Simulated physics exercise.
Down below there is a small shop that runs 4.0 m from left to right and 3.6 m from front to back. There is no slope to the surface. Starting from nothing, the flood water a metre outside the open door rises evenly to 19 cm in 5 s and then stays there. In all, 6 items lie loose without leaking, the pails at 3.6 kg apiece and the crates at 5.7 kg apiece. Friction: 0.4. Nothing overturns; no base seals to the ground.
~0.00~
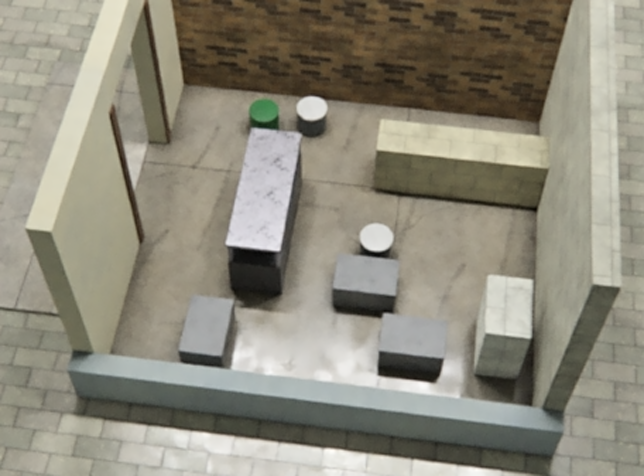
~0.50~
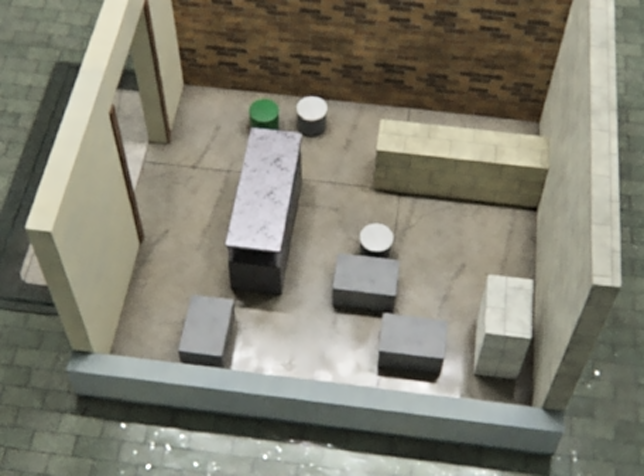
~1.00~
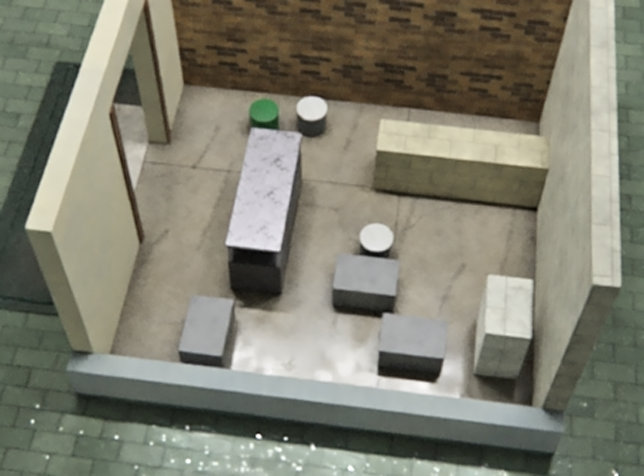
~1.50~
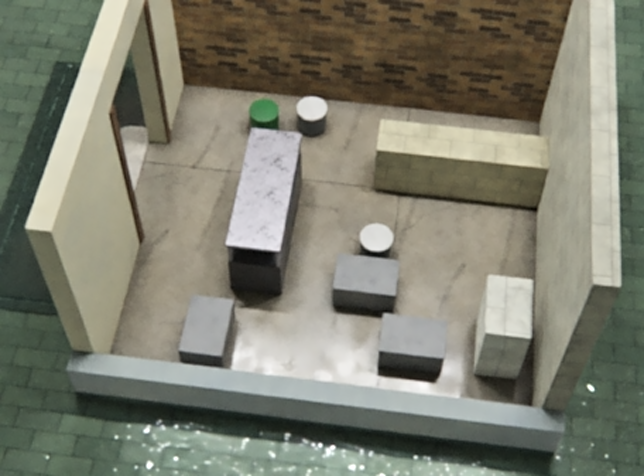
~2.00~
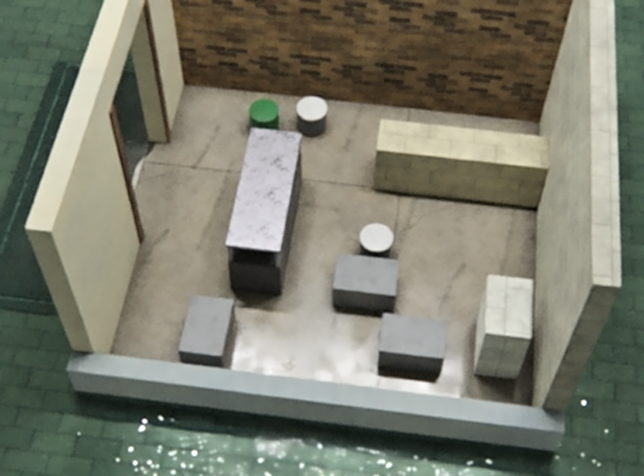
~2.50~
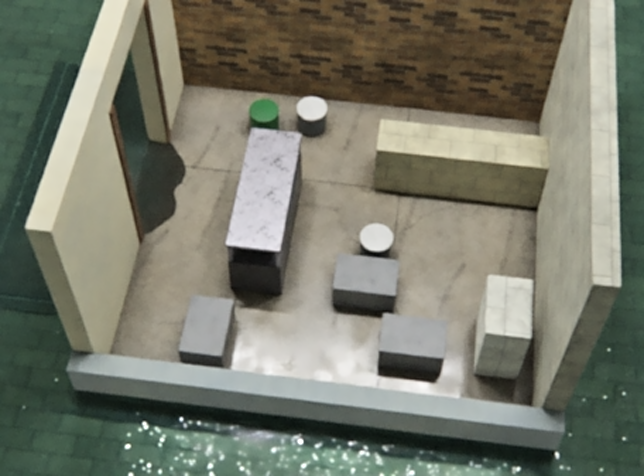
Water spreads over the dry paving around a small roofless shop, darkening it and then turning it a deeper, glinting green. It covers the slab outside the left doorway, then slips through the opening as a small dark patch on the floor, while the pails, crates and counters inside stay still.
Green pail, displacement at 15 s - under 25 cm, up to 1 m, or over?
Over 1 m.
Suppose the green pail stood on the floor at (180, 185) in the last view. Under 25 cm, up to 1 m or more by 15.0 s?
Short answer, it is taken a long way.
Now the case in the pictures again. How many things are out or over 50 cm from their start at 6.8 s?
The count is 2.
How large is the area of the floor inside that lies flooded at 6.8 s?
My estimate is roughly 8.5 m2.
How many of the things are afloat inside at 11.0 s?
That would be 4 of them.
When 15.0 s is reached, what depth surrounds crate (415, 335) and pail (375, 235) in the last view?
Close to 8 and 8 centimetres.
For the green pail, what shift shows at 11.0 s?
It is about 250 cm out of place by then.
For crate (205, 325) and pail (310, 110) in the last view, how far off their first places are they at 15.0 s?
First 300 cm, then 200 cm.
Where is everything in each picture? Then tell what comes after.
The green pail at (264, 110) rests on the ground; 0.0 m2 under water; 0 of 6 have shifted, in the first picture.
The green pail at (264, 110) rests on the ground; 0.0 m2 under water; 0 of 6 have shifted, in the second picture.
The green pail at (264, 110), on the bottom; 0.0 m2 under water; 0 of 6 have shifted, in the third picture.
The green pail at (264, 110), on the bottom; 0.0 m2 under water; 0 of 6 have shifted, in the fourth picture.
The green pail at (264, 110) rests on the ground; water covers 0.0 m2; 0 of 6 have shifted, in the fifth picture.
The green pail at (264, 110), on the bottom; water covers 0.2 m2; 0 of 6 have shifted, in the sixth picture.
After 3.5 s the green pail is near (264, 110), 0.0 m from its start, aground; 0 afloat.
After 6.8 s the green pail is near (327, 97), 0.7 m from its start, afloat; 2 afloat.
After 11.0 s the green pail is near (495, 130), 2.4 m from its start, afloat; 4 afloat.
After 15.0 s the green pail is near (477, 109), 2.2 m from its start, afloat; 6 afloat.
